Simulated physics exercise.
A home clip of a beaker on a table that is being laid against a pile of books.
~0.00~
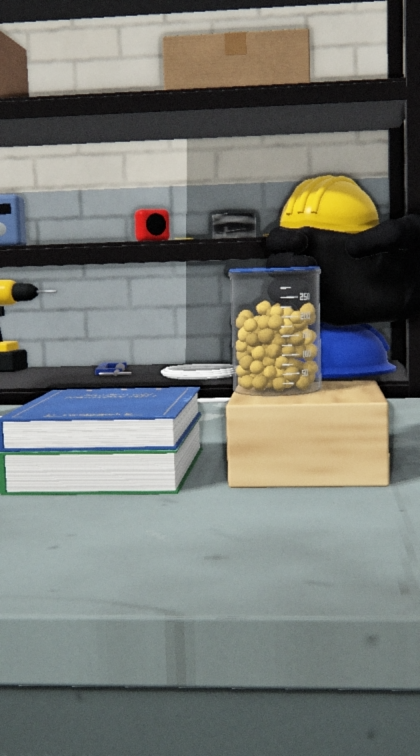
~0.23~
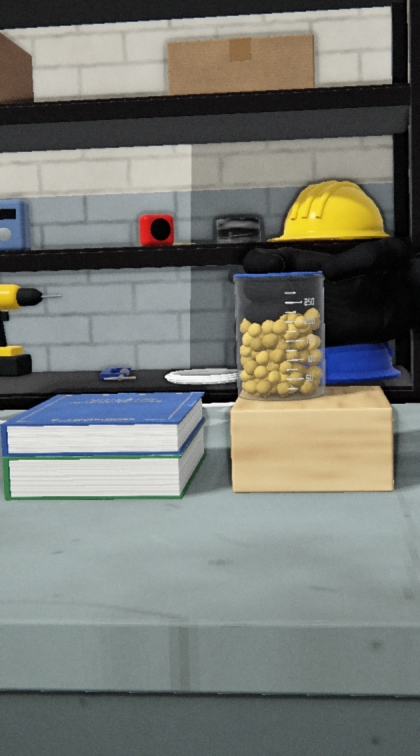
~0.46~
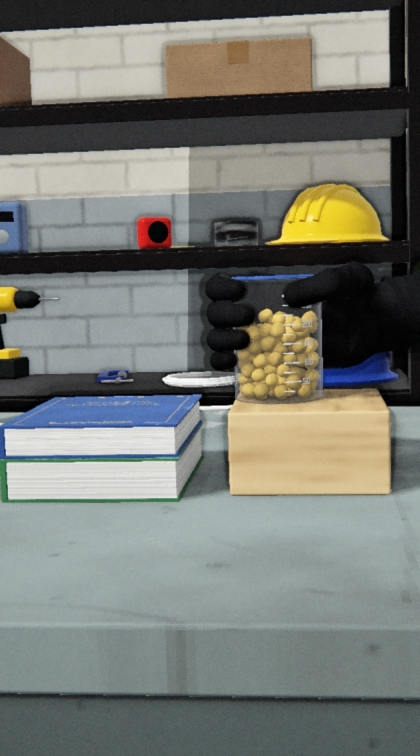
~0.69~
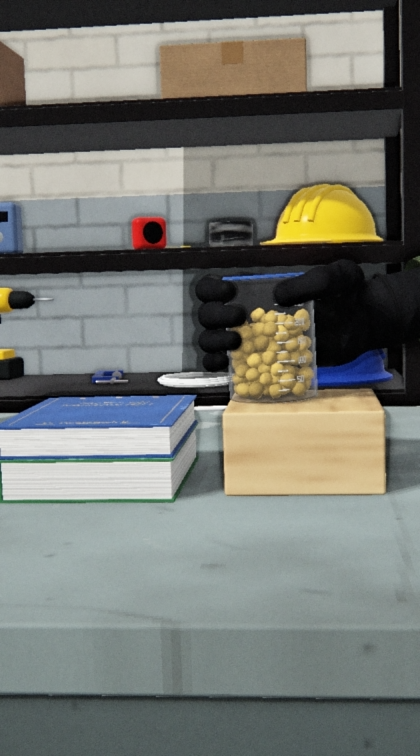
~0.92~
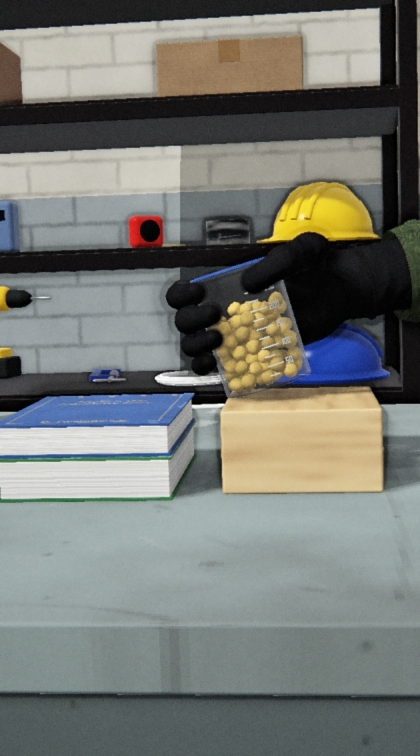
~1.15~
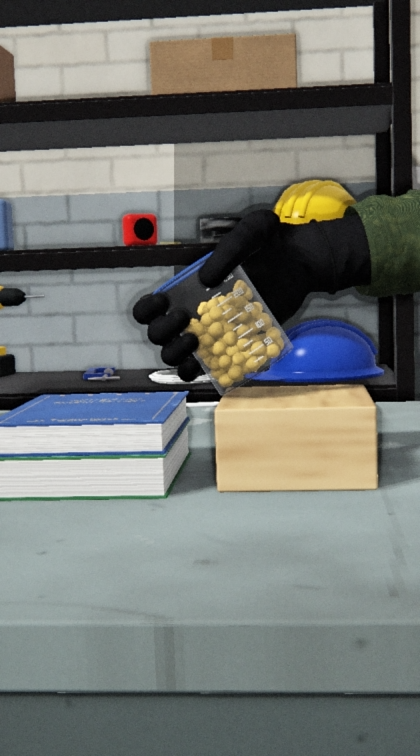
A black-gloved hand reaching in from the right, gripping a clear beaker of yellowish balls and tilting it left toward stacked books.
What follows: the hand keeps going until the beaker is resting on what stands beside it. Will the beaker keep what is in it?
Once it rests there, the filling spills over the rim.
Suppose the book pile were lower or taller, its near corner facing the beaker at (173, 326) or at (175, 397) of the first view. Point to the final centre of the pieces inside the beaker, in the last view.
One: (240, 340). Two: (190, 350).
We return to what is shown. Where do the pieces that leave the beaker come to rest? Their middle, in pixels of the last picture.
Around (79, 400).
After 1.52 s, the beaker leans 58°; everything is still inside.
After 1.92 s, the beaker leans 86°; everything is still inside.
After 2.40 s, the beaker rests on the book pile at 98°; a small part of the puffed corn balls out of it.
At rest (2.7 s), the beaker rests on the book pile at 98°; a small part of the puffed corn balls out of it.
